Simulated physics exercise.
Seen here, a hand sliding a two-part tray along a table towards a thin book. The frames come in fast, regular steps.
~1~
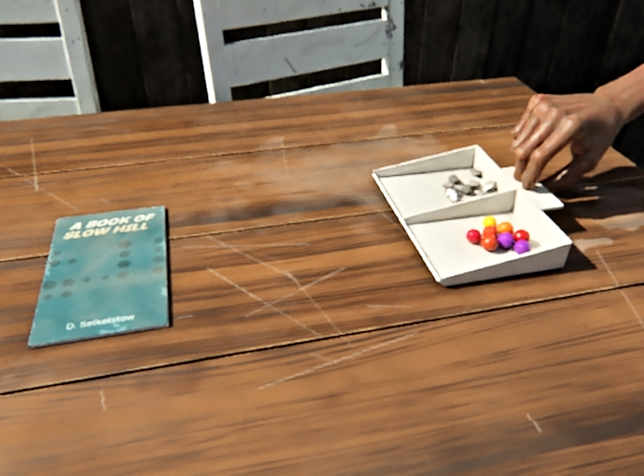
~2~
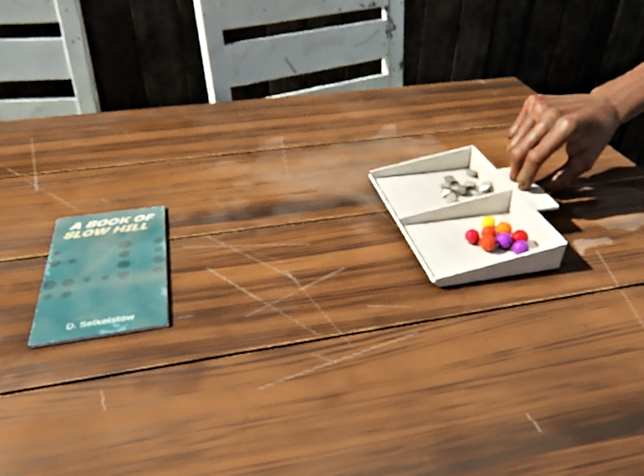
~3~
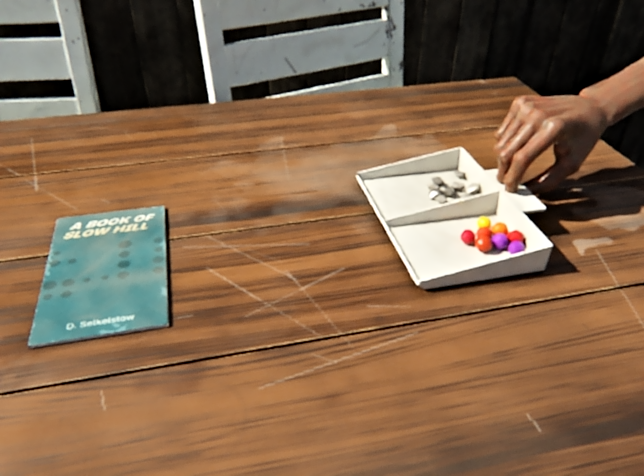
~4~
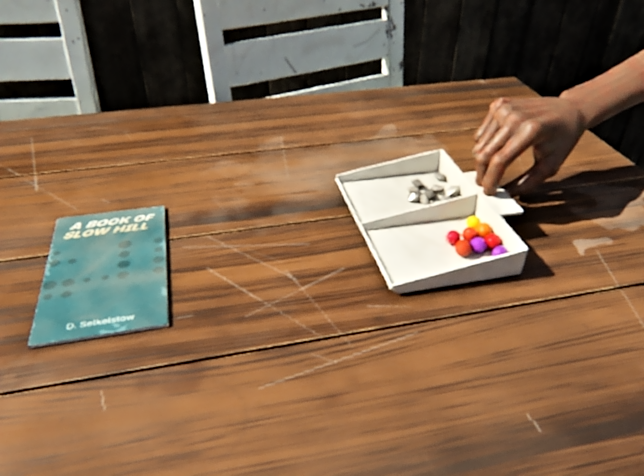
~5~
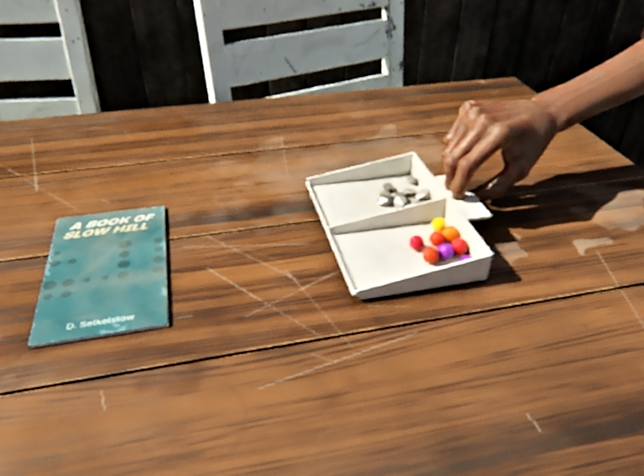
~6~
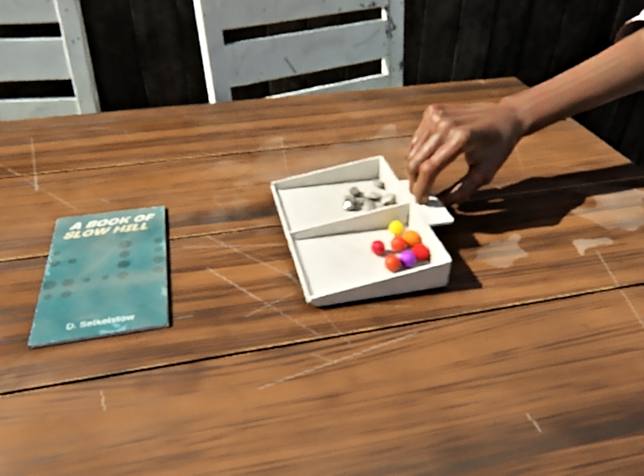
In the video, a hand slides a white two-part tray holding colourful gumballs and bits of grey gravel leftward across a wooden table, slowly at first and then faster, while a thin teal book lies still on the left.
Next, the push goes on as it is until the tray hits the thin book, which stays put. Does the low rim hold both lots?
The near batch sends some over the front rim and the far batch stays in the tray.
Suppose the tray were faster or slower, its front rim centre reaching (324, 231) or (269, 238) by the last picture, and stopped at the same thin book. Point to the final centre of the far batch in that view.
First near (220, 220), then near (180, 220).
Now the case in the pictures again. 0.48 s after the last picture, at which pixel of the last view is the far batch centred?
Near (186, 225).
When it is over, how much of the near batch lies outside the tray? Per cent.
It comes to 60 per cent or so.
Then, 0.09 s after the last picture, tray still sliding, front rim near (222, 245); near batch all inside; far batch all inside.
Then, 0.27 s after the last picture, tray stopped at the thin book; near batch all inside, moved towards the front rim; far batch all inside, moved towards the front rim.
Then, 0.48 s after the last picture, tray stopped at the thin book; near batch about two thirds out of the tray; far batch all inside, moved towards the front rim.
By the end, tray stopped at the thin book; near batch about two thirds out of the tray; far batch all inside, moved towards the front rim.
